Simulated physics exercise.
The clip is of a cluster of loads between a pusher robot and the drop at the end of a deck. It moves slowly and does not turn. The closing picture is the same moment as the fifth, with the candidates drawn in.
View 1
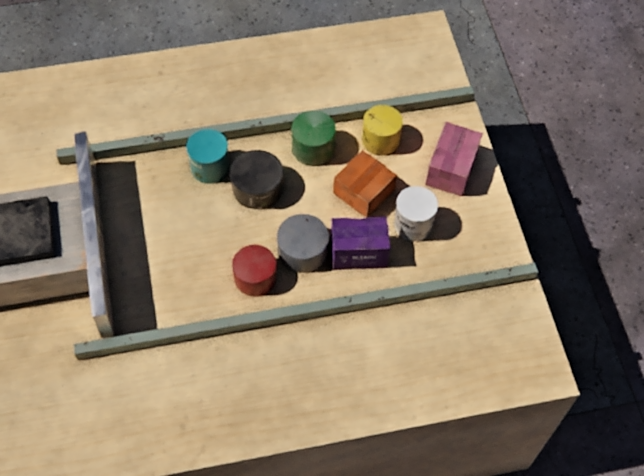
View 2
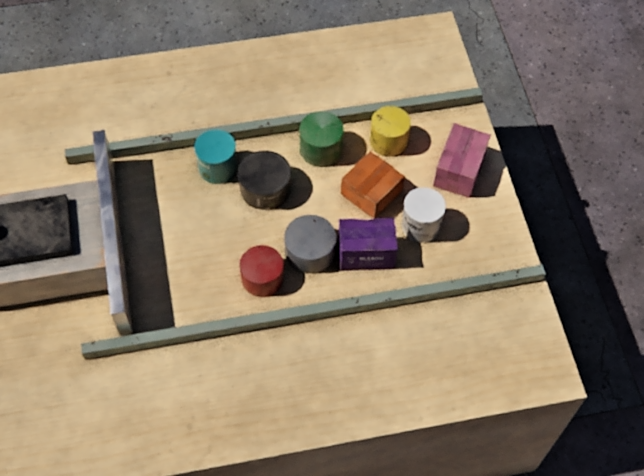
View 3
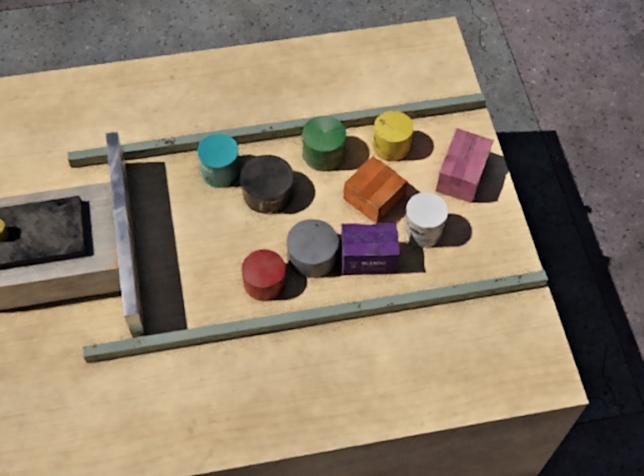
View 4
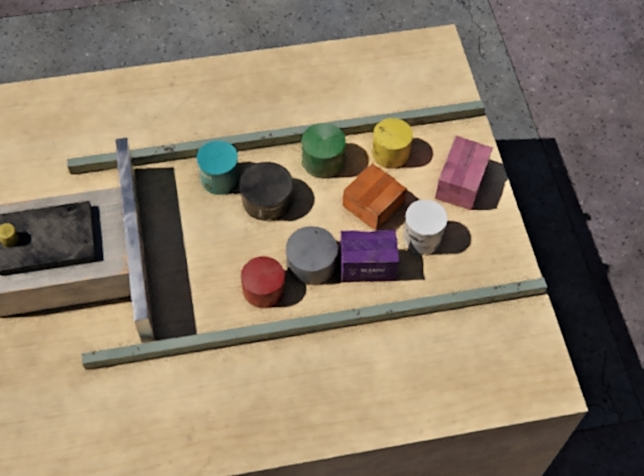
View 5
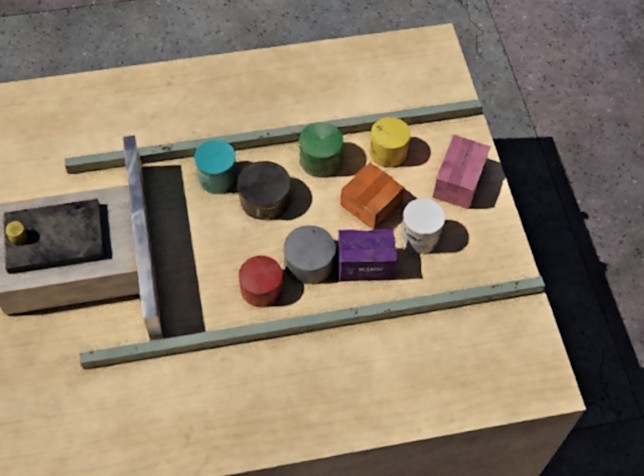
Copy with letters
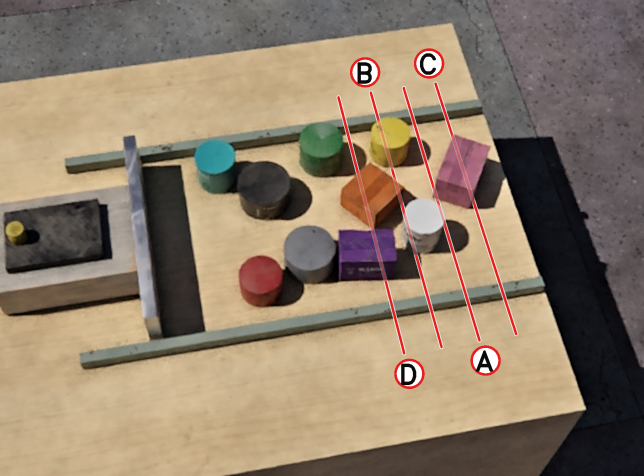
The clip opens on a pale wooden deck where colorful canisters and boxes sit between two green rails, with a robot's upright pusher plate at the left. The robot slides slowly right, its dark top and a yellow knob coming into view, while a gap remains and the loads stay in place.
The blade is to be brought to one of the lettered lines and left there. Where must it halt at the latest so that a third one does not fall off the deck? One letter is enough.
Line B.
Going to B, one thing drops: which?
It is the pink box.
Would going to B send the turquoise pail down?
No.
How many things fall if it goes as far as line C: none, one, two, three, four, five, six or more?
By then, six or more.
On the marked copy, A at (439, 205); B at (403, 210); C at (473, 199); D at (369, 215).
With B. Early on, robot (159, 218); turquoise pail (253, 157); red canister (276, 280).
Further on, robot (258, 204); yellow canister (421, 139); white pail (434, 224).
At the end, robot (329, 193); pink box over the edge; yellow canister (484, 126); one fallen.
As for the rest, A drops three; C drops six; D is within the limit but short.
